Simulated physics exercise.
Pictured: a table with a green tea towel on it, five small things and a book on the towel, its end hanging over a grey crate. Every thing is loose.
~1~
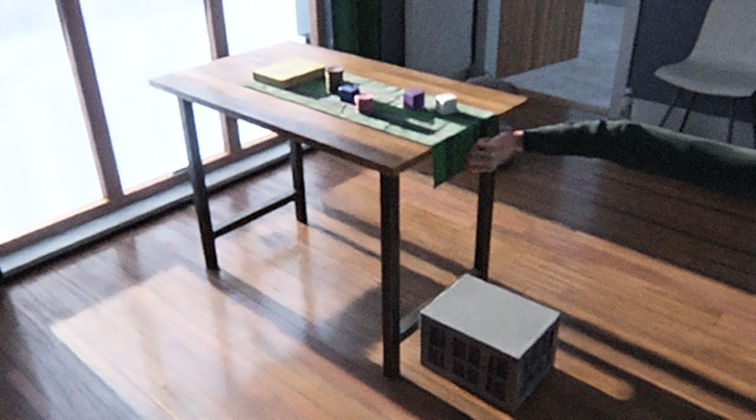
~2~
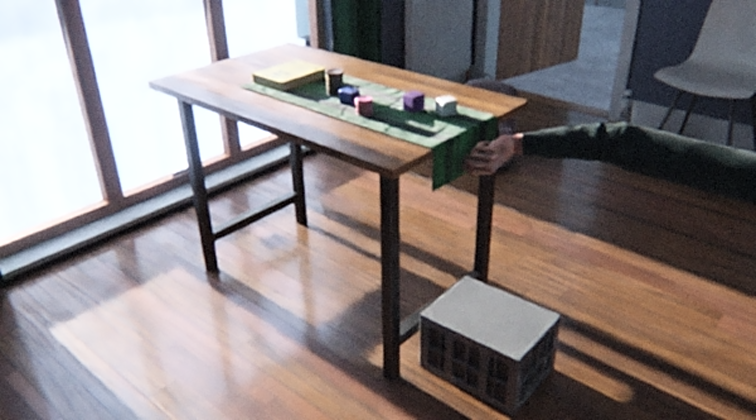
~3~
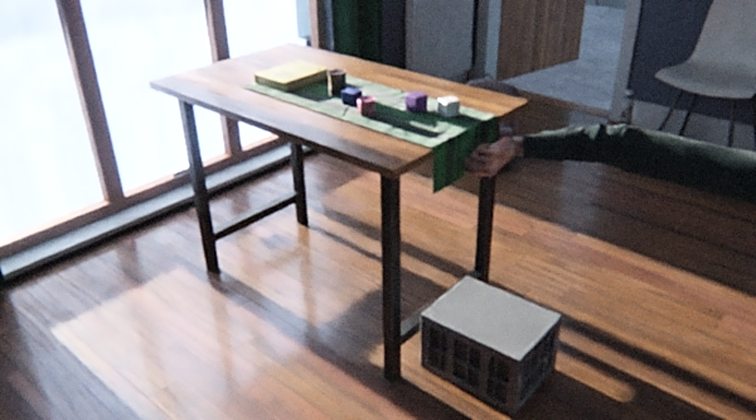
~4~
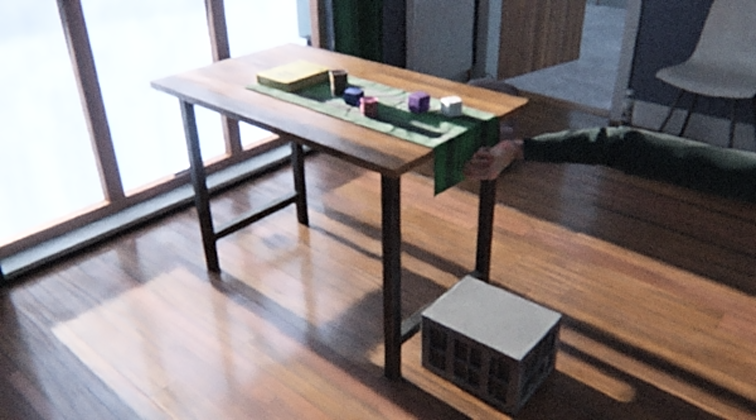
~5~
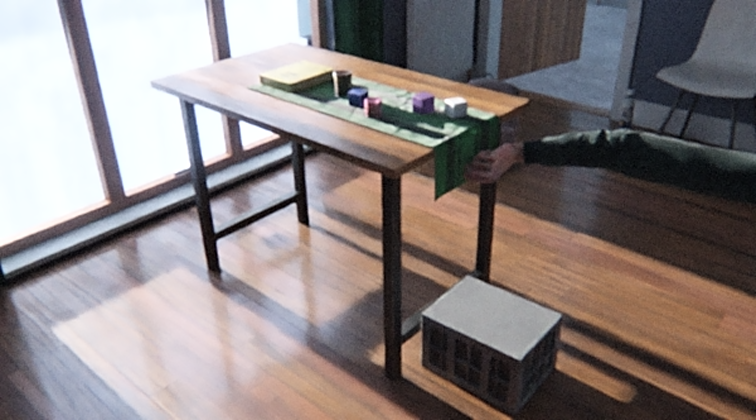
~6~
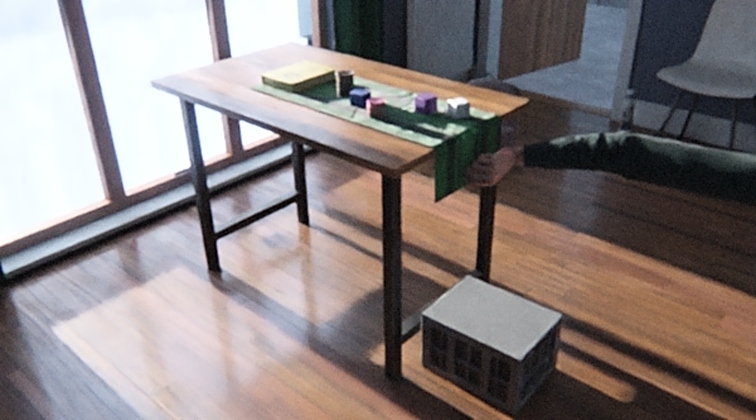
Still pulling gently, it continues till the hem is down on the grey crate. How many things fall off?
Exactly four go over.
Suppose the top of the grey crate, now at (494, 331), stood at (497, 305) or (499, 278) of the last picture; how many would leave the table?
We'd get 3 in the first case and 2 in the second.
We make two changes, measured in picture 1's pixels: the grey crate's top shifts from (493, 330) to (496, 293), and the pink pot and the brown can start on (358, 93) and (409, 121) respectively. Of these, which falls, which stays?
As for the pink pot, it stays in place; as for the brown can, it leaves the top.
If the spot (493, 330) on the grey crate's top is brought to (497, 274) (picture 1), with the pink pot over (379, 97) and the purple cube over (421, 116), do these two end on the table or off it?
The pink pot stays put, the purple cube is lost.
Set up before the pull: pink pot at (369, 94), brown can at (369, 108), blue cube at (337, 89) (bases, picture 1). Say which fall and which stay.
You'd see the pink pot go down, the brown can go down and the blue cube hang on.
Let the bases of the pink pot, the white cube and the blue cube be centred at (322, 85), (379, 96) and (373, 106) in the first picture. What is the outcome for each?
For the pink pot it's staying, for the white cube it's falling, for the blue cube it's falling.
Early on, hem near (466, 216); white cube gone.
Midway, hem near (466, 262); white cube and purple cube gone.
Near the end, hem on the crate; white cube, purple cube and pink pot gone.
Finally, hem on the crate; white cube, purple cube, pink pot and blue cube gone. It carries off four.
